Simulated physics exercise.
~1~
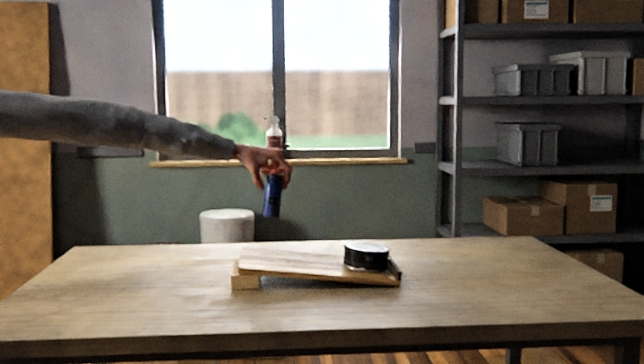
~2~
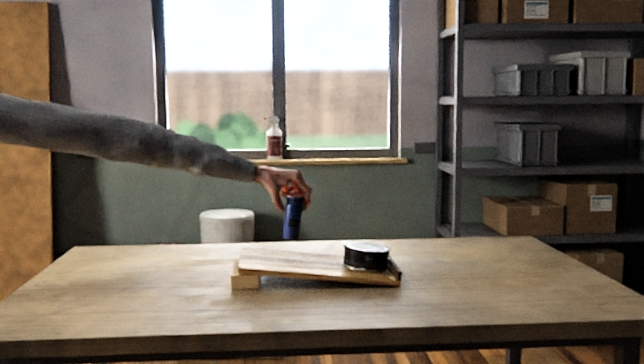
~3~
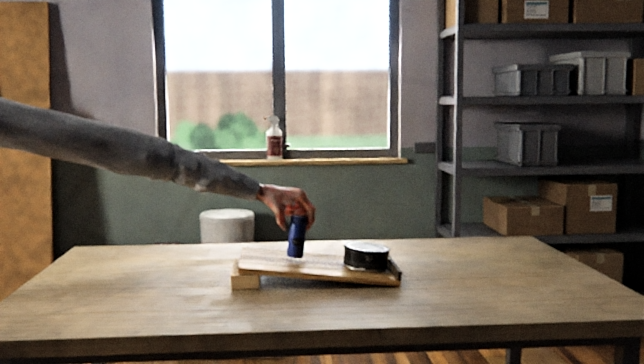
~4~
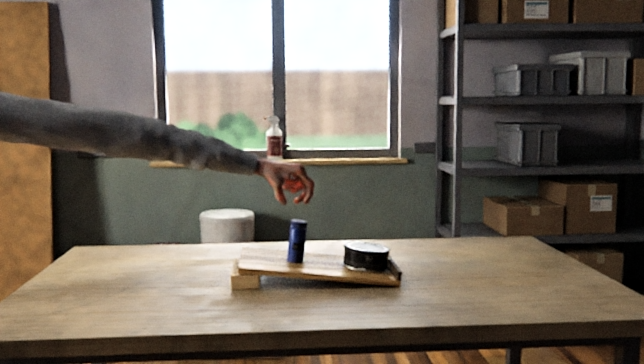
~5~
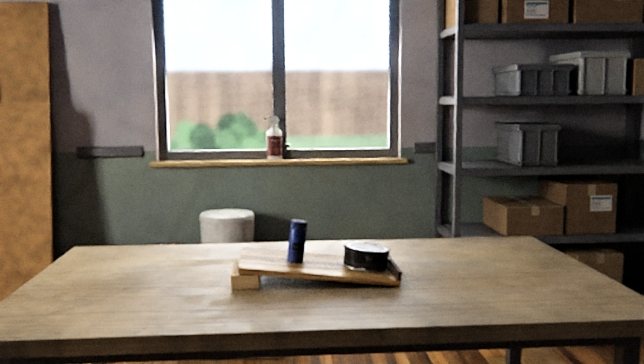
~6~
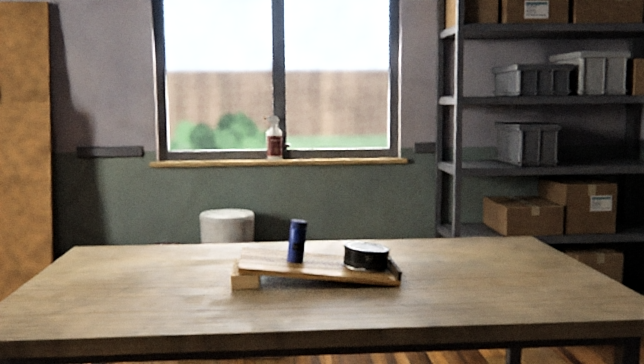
A hand lowering a blue shaker upright onto a propped-up board beside a black tub, then withdrawing as the shaker stays put.
